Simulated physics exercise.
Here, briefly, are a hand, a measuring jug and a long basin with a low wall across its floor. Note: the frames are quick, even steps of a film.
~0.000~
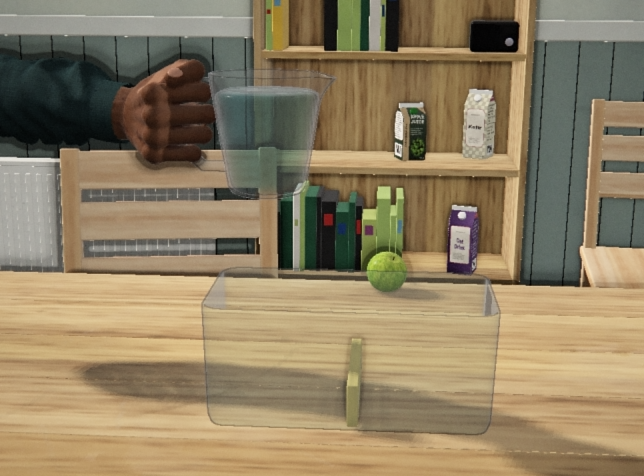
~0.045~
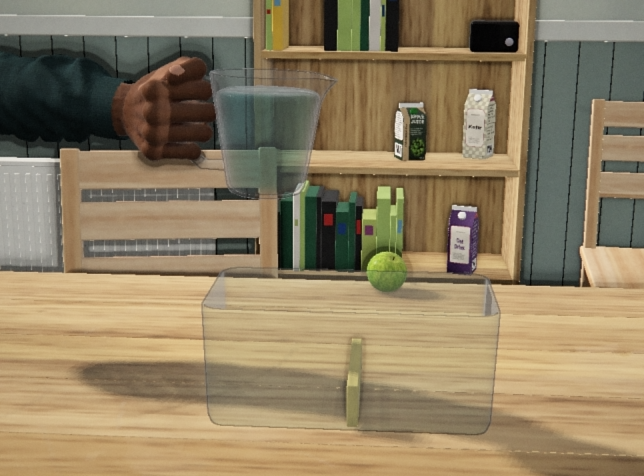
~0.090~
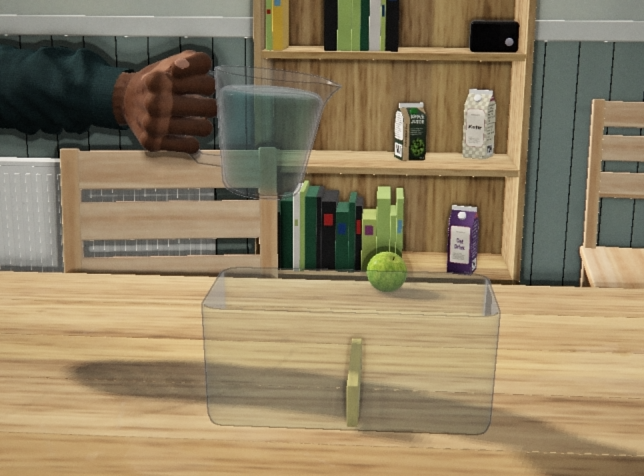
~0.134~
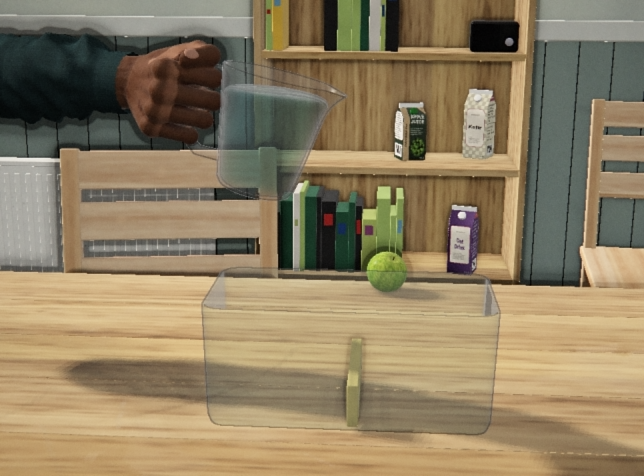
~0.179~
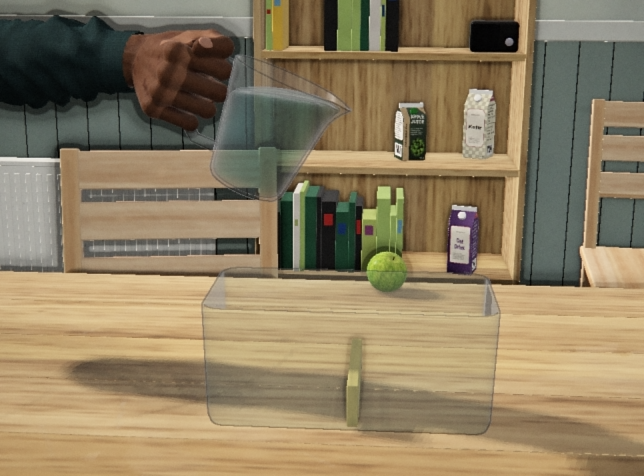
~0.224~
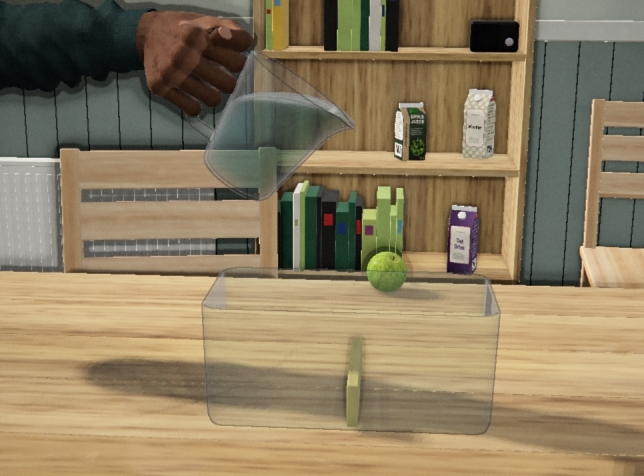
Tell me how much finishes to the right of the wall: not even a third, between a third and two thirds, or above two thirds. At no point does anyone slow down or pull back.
Upwards of two thirds.
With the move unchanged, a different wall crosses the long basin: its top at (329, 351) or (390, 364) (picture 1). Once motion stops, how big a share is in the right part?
90 %, then 50 %.
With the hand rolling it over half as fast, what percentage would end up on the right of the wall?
About 95 per cent.
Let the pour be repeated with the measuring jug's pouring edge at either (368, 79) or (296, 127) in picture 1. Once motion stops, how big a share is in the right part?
Close to 85 % for the first start and close to 30 % for the second.
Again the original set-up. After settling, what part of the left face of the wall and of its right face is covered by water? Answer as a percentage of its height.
I get 10 % for the left and 70 % for the right.
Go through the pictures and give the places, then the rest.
It leans 0°; its right rim is at (336, 77); the water meets the walls at (217, 91) and (320, 93); the long basin's rim runs from (213, 288) to (493, 296); the wall's top is at (355, 362), in the first picture.
It leans 2°; its right rim is at (338, 79); the water meets the walls at (218, 90) and (321, 94), in the second picture.
It leans 6°; its right rim is at (342, 85); the water meets the walls at (222, 87) and (324, 96), in the third picture.
It leans 13°; its right rim is at (347, 95); the water meets the walls at (226, 86) and (329, 100), in the fourth picture.
It leans 23°; its right rim is at (352, 109); the water meets the walls at (231, 94) and (340, 106), in the fifth picture.
It leans 35°; its right rim is at (355, 127); the water meets the walls at (226, 115) and (346, 116); 1 per cent is over the edge, in the sixth picture.
A moment on, the measuring jug is tipped right over and 45 per cent is still to pour, 0 is left of the wall and 20 right of it.
Next, the measuring jug is tipped right over and 7 per cent is still to pour, 3 is left of the wall and 73 right of it.
Then the measuring jug is tipped right over and 0 per cent is still to pour, 7 is left of the wall and 88 right of it.
Later the measuring jug is tipped right over and 0 per cent is still to pour, 8 is left of the wall and 89 right of it.
Finally, 8 per cent lies left of the wall, 88 right of it and 4 outside.
